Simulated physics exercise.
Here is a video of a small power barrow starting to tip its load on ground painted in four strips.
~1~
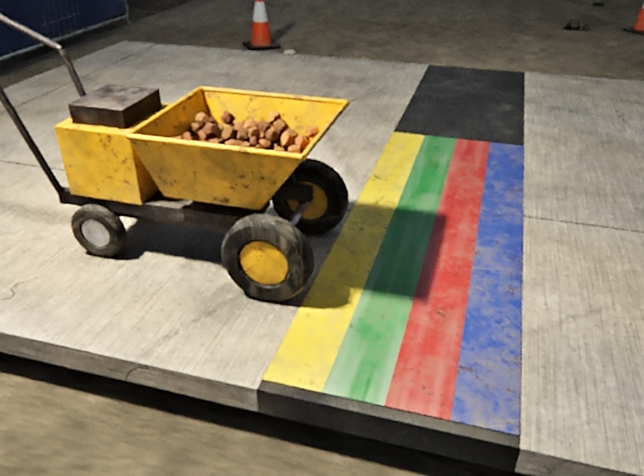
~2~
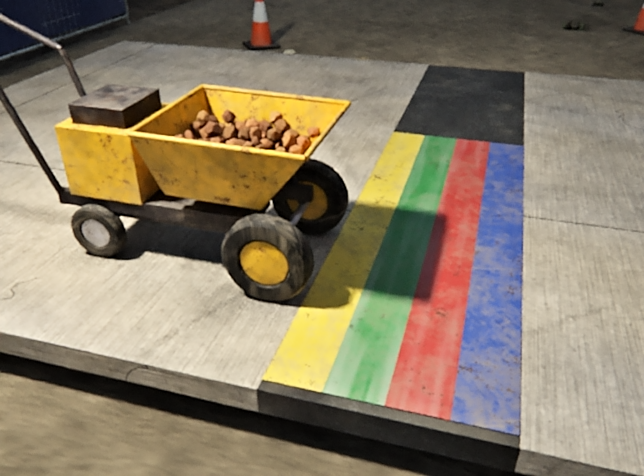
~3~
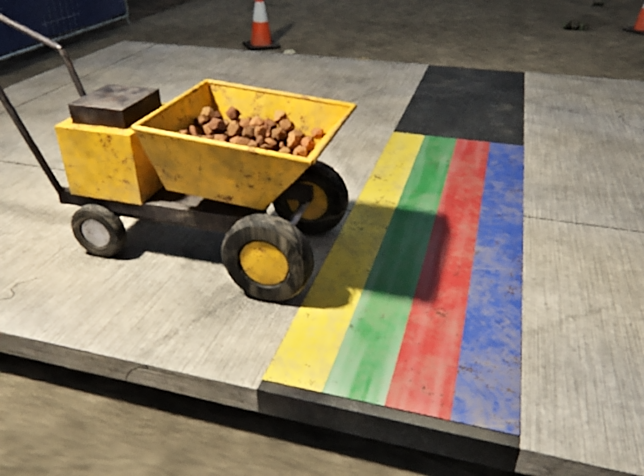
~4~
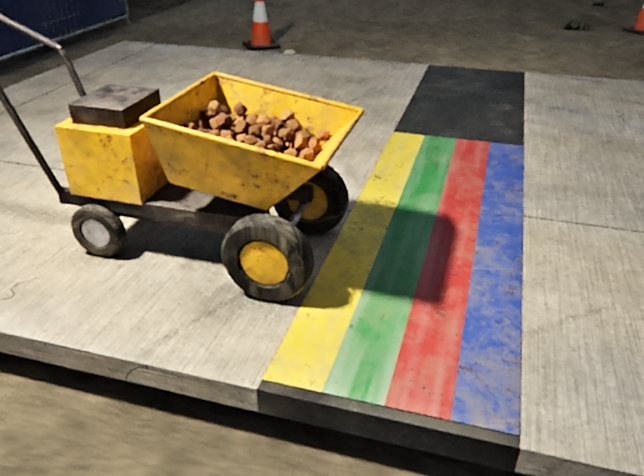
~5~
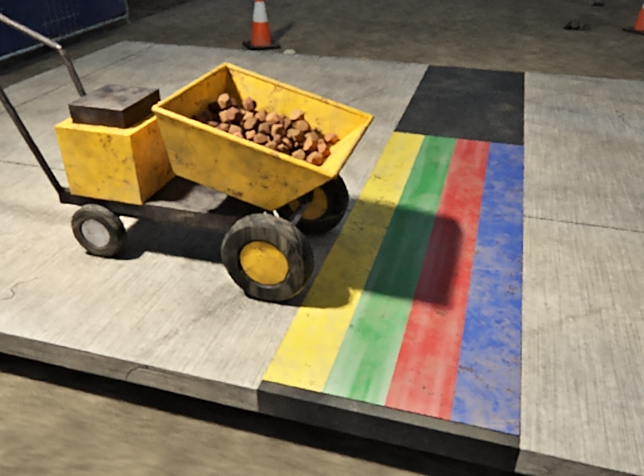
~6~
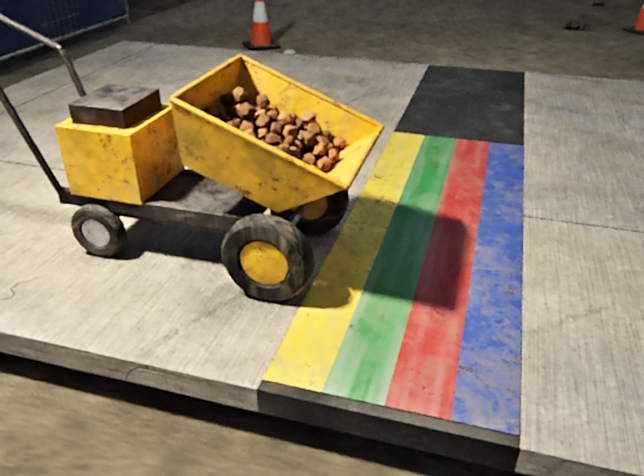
The clip shows a small yellow power barrow loaded with brown clods standing beside yellow, green, red and blue ground strips; its skip starts level, then gradually tilts forward to the right while the wheels stay in place.
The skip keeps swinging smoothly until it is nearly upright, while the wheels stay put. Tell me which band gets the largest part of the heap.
I would say the red band gets the largest part.
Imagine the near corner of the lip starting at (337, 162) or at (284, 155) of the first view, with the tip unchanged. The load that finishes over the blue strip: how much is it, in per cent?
That would be roughly 30 in a hundred and then roughly 10 in a hundred.
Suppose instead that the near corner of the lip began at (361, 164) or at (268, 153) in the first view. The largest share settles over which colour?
On the first try it comes out as the strip in blue, and on the second as the green one.
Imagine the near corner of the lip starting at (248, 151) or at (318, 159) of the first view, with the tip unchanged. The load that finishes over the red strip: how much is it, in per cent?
First spot: Roughly 20 percent; second spot: Roughly 40 percent.
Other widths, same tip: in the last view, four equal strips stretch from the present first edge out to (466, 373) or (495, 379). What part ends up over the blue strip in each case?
Near 30 in a hundred and near 20 in a hundred.
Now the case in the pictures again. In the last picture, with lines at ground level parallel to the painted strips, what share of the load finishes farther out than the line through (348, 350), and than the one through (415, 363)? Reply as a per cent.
First roughly 80 percent, then 50 percent.
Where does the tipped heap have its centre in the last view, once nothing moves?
Around (444, 284), give or take.
Soon after the last picture, skip tipped steeply; all in the skip.
A little later, skip tipped right over; most in the skip; a stray few over the green strip; a small part over the red strip.
Later still, skip tipped right over; about a third in the skip; a small part over the green strip; about a third over the red strip; about a quarter over the blue strip; a stray few off the paint.
At rest, skip tipped right over; about a quarter in the skip; none over the yellow strip; a small part over the green strip; about a third over the red strip; about a quarter over the blue strip; a small part off the paint.
